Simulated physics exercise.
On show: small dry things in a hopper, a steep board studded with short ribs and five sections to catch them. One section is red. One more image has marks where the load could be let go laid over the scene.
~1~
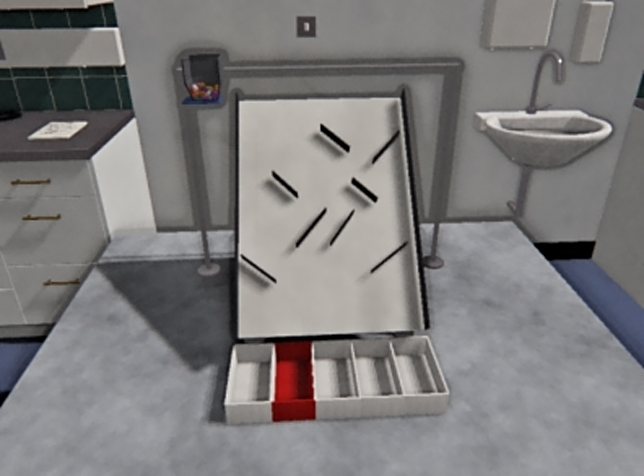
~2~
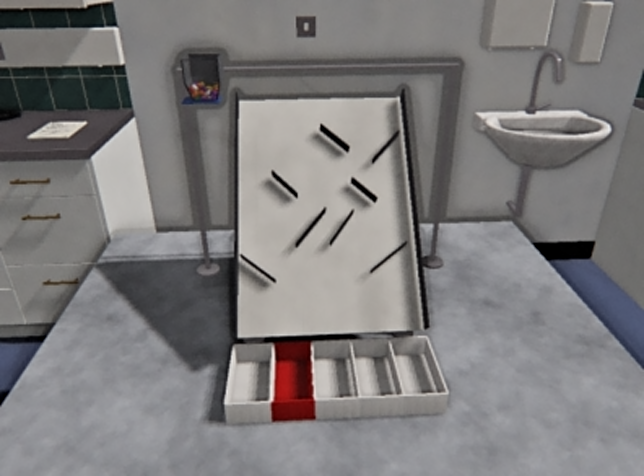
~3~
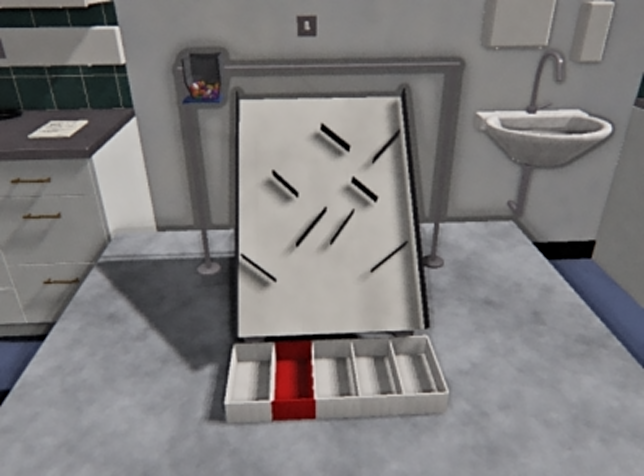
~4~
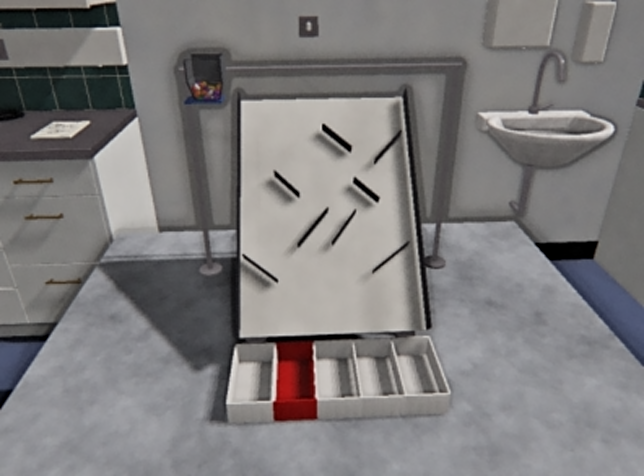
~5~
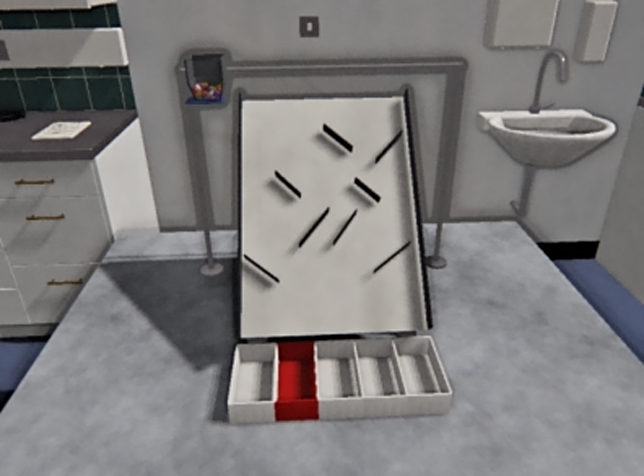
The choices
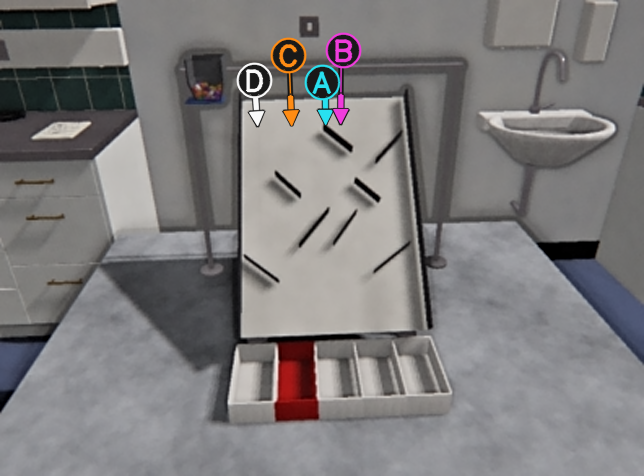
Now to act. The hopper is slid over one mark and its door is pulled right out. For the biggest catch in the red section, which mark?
The answer is mark C.
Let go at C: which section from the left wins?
The second from the left.
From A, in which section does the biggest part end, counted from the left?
It is the second one.
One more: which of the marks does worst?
B it is.
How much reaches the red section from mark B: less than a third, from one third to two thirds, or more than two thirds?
It is less than a third.
On the marked copy, mark A meets the board at (325, 119); mark B meets the board at (340, 118); mark C meets the board at (291, 119); mark D meets the board at (257, 120).
For mark A, close to a third in the red section, close to a third in other sections, close to a quarter held on the board.
For mark B, none at all in the red section, close to two thirds in other sections, close to a third held on the board.
For mark C, the bulk in the red section, a small share in other sections, a small share held on the board.
For mark D, close to a third in the red section, close to half in other sections, a small share held on the board.
